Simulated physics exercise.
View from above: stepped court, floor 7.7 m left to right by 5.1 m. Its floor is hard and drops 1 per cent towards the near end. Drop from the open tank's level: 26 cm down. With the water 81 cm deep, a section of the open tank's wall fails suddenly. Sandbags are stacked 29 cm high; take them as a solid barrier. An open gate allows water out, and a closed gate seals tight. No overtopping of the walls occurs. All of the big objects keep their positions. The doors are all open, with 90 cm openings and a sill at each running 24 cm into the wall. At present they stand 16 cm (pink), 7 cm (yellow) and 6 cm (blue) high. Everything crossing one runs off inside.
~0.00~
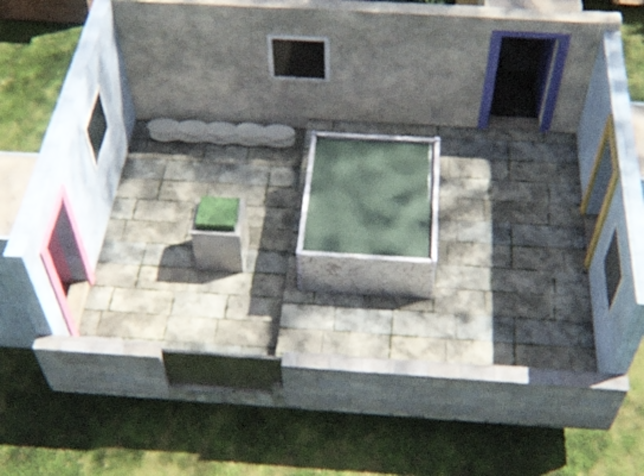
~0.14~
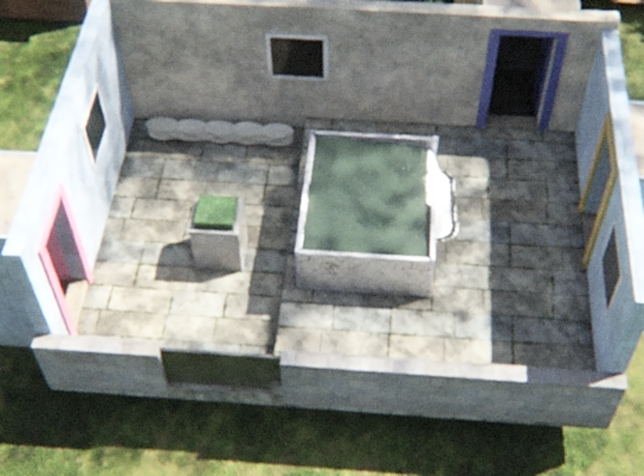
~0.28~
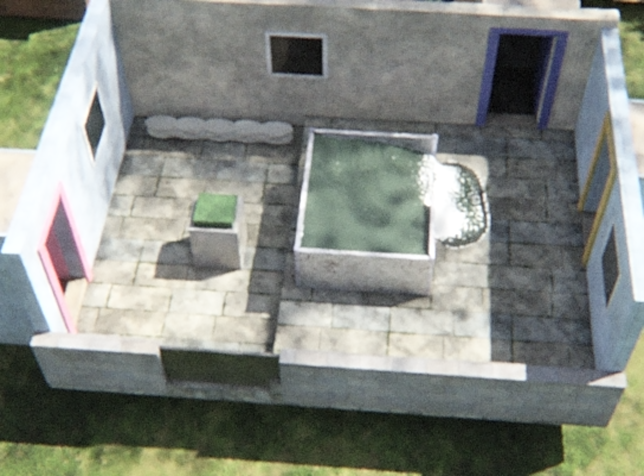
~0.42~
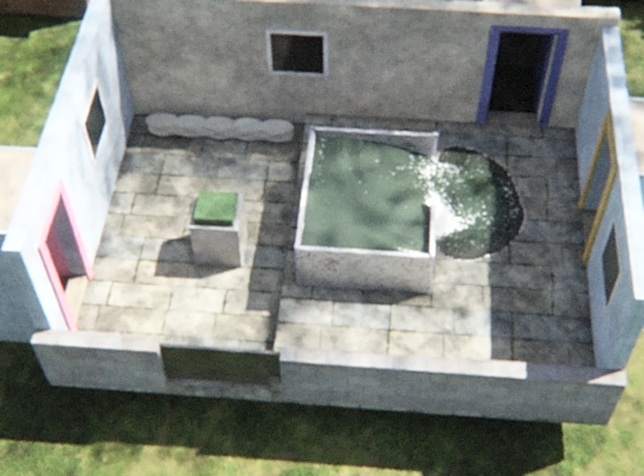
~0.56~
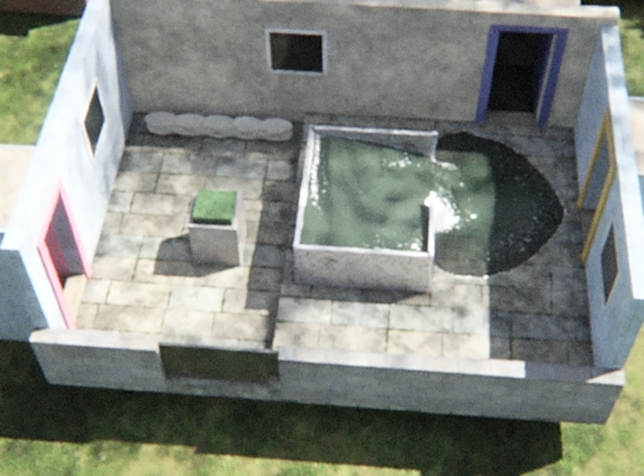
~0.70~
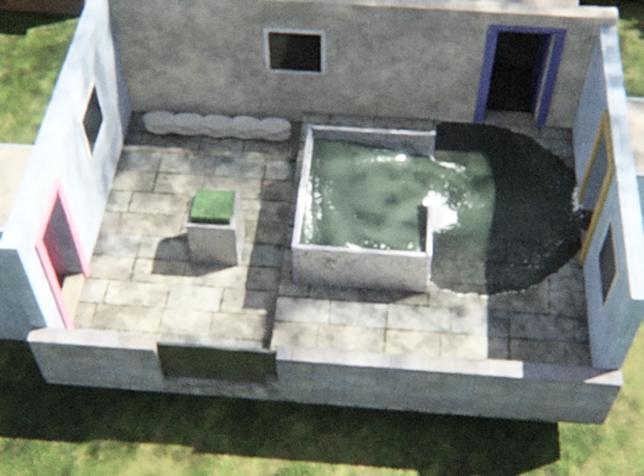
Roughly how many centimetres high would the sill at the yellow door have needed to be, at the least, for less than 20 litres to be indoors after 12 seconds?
At least 35 cm or so.
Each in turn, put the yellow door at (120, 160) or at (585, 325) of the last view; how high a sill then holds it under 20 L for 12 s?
Roughly 9.0 cm, then roughly 14.5 cm.
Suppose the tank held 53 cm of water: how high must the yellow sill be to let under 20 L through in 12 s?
Then around 21 centimetres.
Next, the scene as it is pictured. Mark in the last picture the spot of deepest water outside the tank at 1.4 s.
(566, 137).
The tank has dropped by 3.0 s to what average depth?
Mean depth: Approx. 35 cm.
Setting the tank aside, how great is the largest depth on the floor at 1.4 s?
Roughly 56 cm.
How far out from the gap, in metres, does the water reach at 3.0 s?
4.0 metres.
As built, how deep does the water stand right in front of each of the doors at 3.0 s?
Lab note, cm: Pink 0; yellow 25; blue 24.
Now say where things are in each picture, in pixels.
The open tank at (371, 197) is whole and still, 81 cm deep; the yellow door at (599, 197) is dry, in the first picture.
Water pours out at (430, 191) and has run 0.3 m, to (450, 233); about 10 cm deep outside, 81 cm at the back, in the second picture.
The gap is at (429, 192), the front 0.9 m out at (484, 225); the back of the open tank holds 81 cm, in the third picture.
The gap is at (430, 191), the front 1.4 m out at (518, 222); the back of the open tank holds 80 cm, in the fourth picture.
The front is at (559, 218), 2.1 m from the gap at (429, 191); 4.4 m2 of floor is wet, 72 cm left at the back, in the fifth picture.
The gap is at (427, 190), the front 2.6 m out at (588, 221); the back of the open tank holds 68 cm; water is at the yellow door at (594, 192), in the sixth picture.
After 1.4 s water covers 25 % of the floor, deepest (56 cm) near (566, 137); 15 cm at the yellow door, 99 litres in over its 7 cm sill.
After 3.0 s water covers 30 % of the floor, deepest (32 cm) near (566, 137); 25 cm at the yellow door, 397 litres in over its 7 cm sill.
After 12.0 s water covers 95 % of the floor, deepest (15 cm) near (63, 358); 7 cm at the yellow door, 694 litres in over its 7 cm sill.
At the yellow door as built, the water arrived by 0.7 s and peaked near 31 cm at 2.4 s.
Run again over the same 12 s with other heights there, 68 litres in over 28.5 cm, 7 litres over 38.5 cm. The limit of 20 litres is kept from about 35 cm up.
